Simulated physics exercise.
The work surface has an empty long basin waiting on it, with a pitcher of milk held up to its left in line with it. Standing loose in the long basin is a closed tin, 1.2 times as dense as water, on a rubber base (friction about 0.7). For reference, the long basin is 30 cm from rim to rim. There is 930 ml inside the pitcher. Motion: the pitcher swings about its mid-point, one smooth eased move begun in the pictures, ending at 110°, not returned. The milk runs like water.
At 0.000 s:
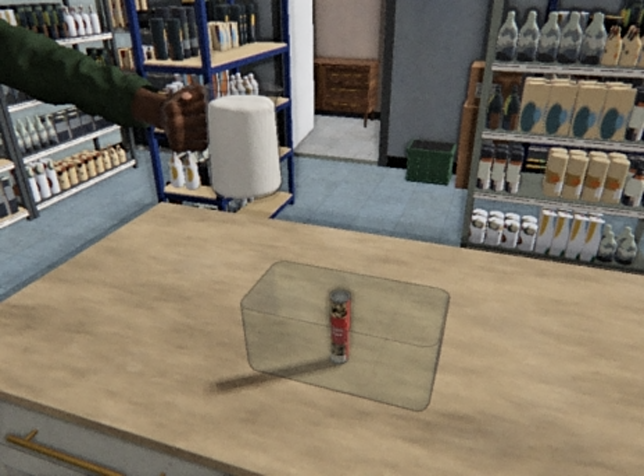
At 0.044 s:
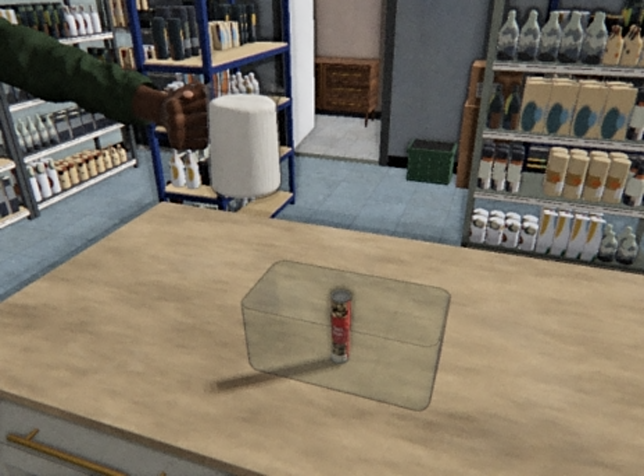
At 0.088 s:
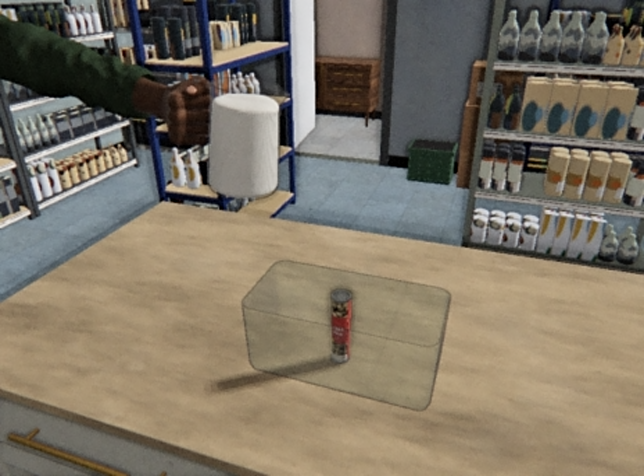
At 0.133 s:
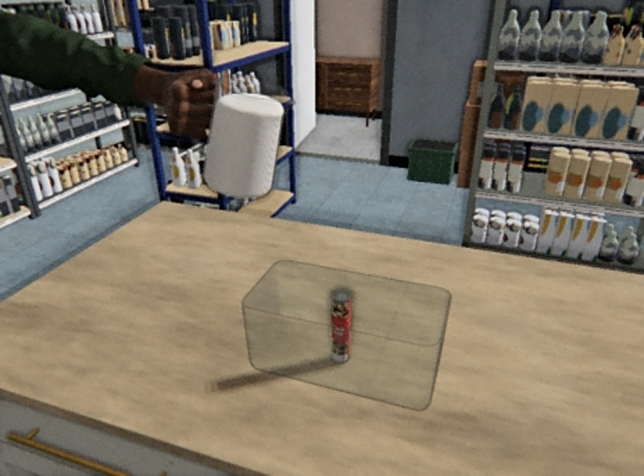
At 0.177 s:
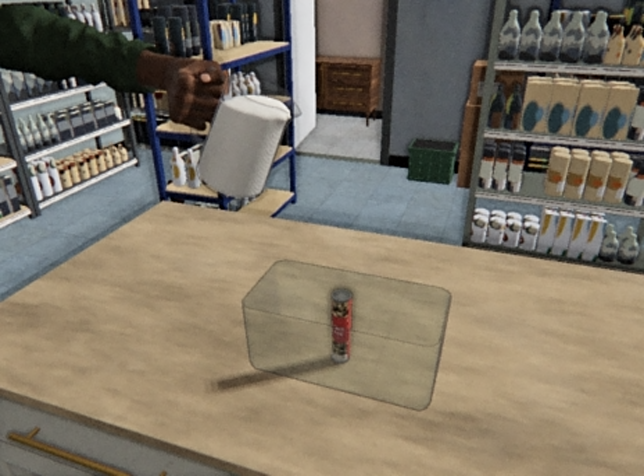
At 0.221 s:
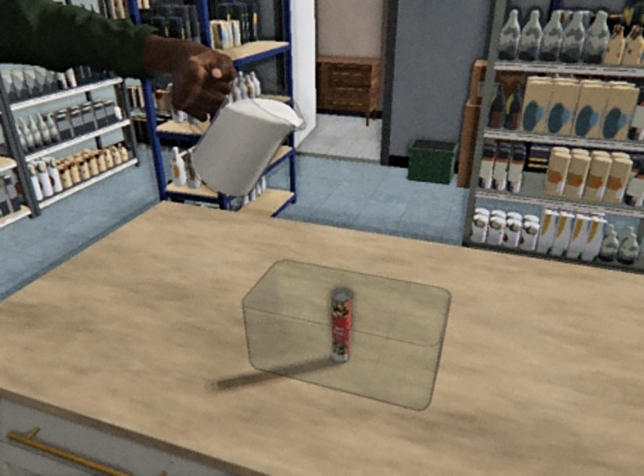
A white pitcher, held up by a hand in a dark green sleeve, stays nearly upright at first, then tilts steadily rightward above a wooden counter, while a small red tin stands motionless inside a clear long basin.
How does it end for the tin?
The tin stays on its feet.
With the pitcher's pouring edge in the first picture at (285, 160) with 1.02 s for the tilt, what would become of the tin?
It tumbles.
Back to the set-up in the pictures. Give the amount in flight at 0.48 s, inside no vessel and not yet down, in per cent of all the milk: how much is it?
Near 30 per cent at that time.
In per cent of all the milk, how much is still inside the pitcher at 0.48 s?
Around 68 percent.
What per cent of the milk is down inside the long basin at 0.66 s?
The share is close to 40 percent.
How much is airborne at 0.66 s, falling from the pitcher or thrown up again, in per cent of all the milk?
Something like 34 per cent is in the air then.
Then, 0.48 s in, the tilt is 103° and 68 per cent is still to pour; the tin stands where it began.
Then, 0.66 s in, the tilt is 110° and 25 per cent is still to pour; the tin stands where it began.
Then, 0.86 s in, the tilt is 110° and 6 per cent is still to pour; the tin stands where it began.
Then, 1.07 s in, the tilt is 110° and 1 per cent is still to pour; the tin stands where it began.
Finally, the tin stands where it began.
